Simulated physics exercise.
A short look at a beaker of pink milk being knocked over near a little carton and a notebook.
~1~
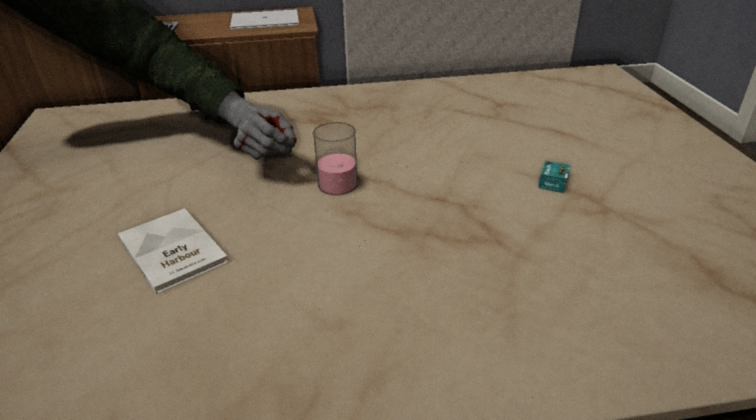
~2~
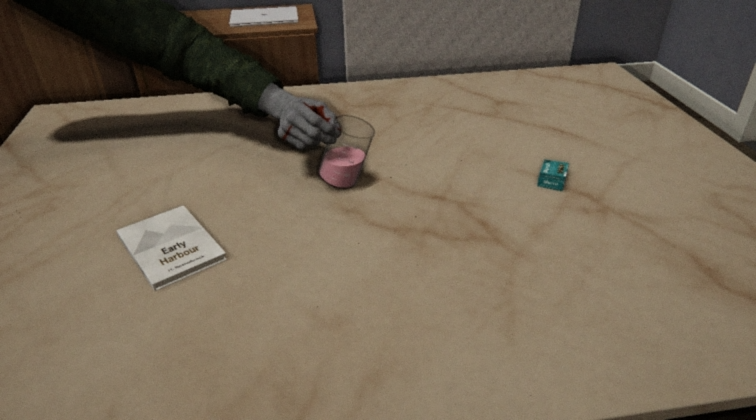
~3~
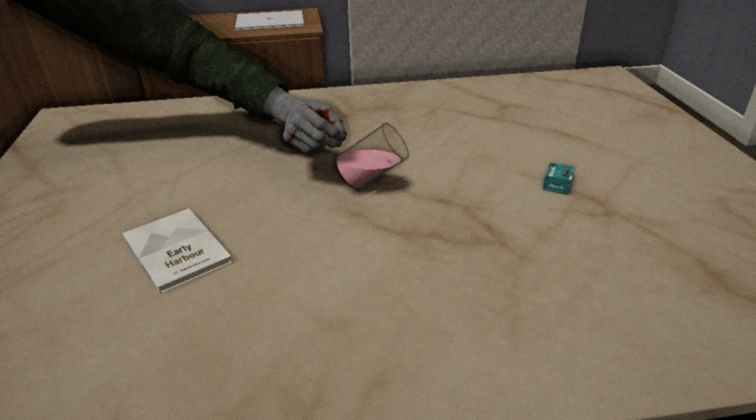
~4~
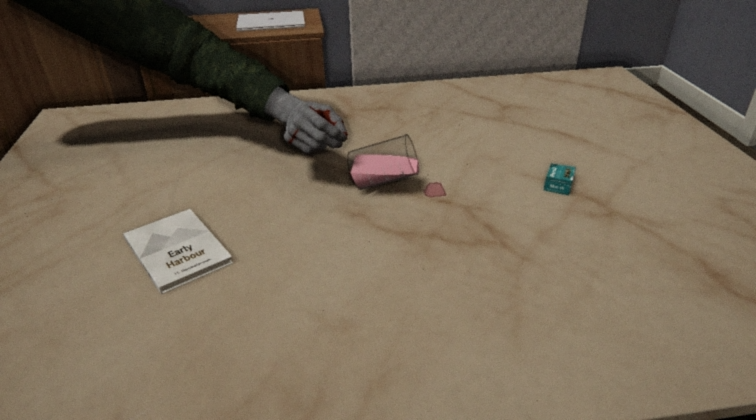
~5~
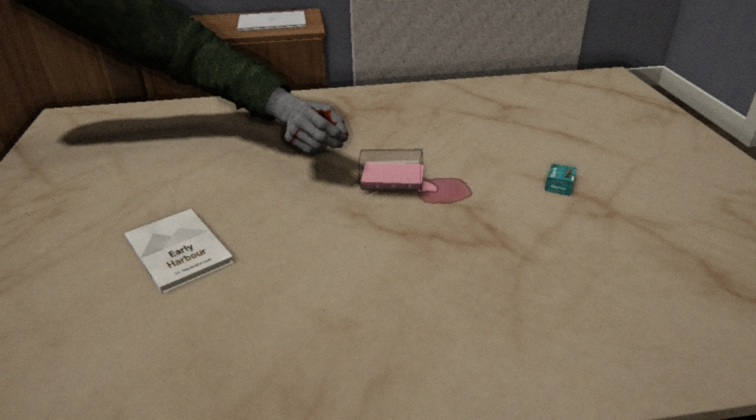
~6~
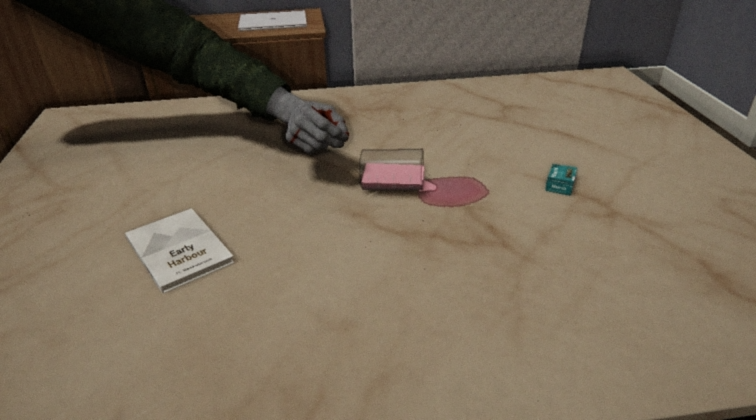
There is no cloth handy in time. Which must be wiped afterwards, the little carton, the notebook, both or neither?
The little carton is caught by the spill, and as for the notebook, it is missed by the spill.
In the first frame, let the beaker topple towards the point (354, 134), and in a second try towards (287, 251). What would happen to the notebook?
Well, the first time it is left alone, while the second time it gets caught.
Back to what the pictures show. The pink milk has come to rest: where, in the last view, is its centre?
In the last view, its middle sits roughly at (560, 198).
Soon after, the puddle covers about as much as a plate; the little carton is wet; the notebook is dry.
Later, the puddle covers about as much as a tray; the little carton is wet; the notebook is dry.
In the end, the puddle covers about as much as a tray; the little carton is wet; the notebook is dry.
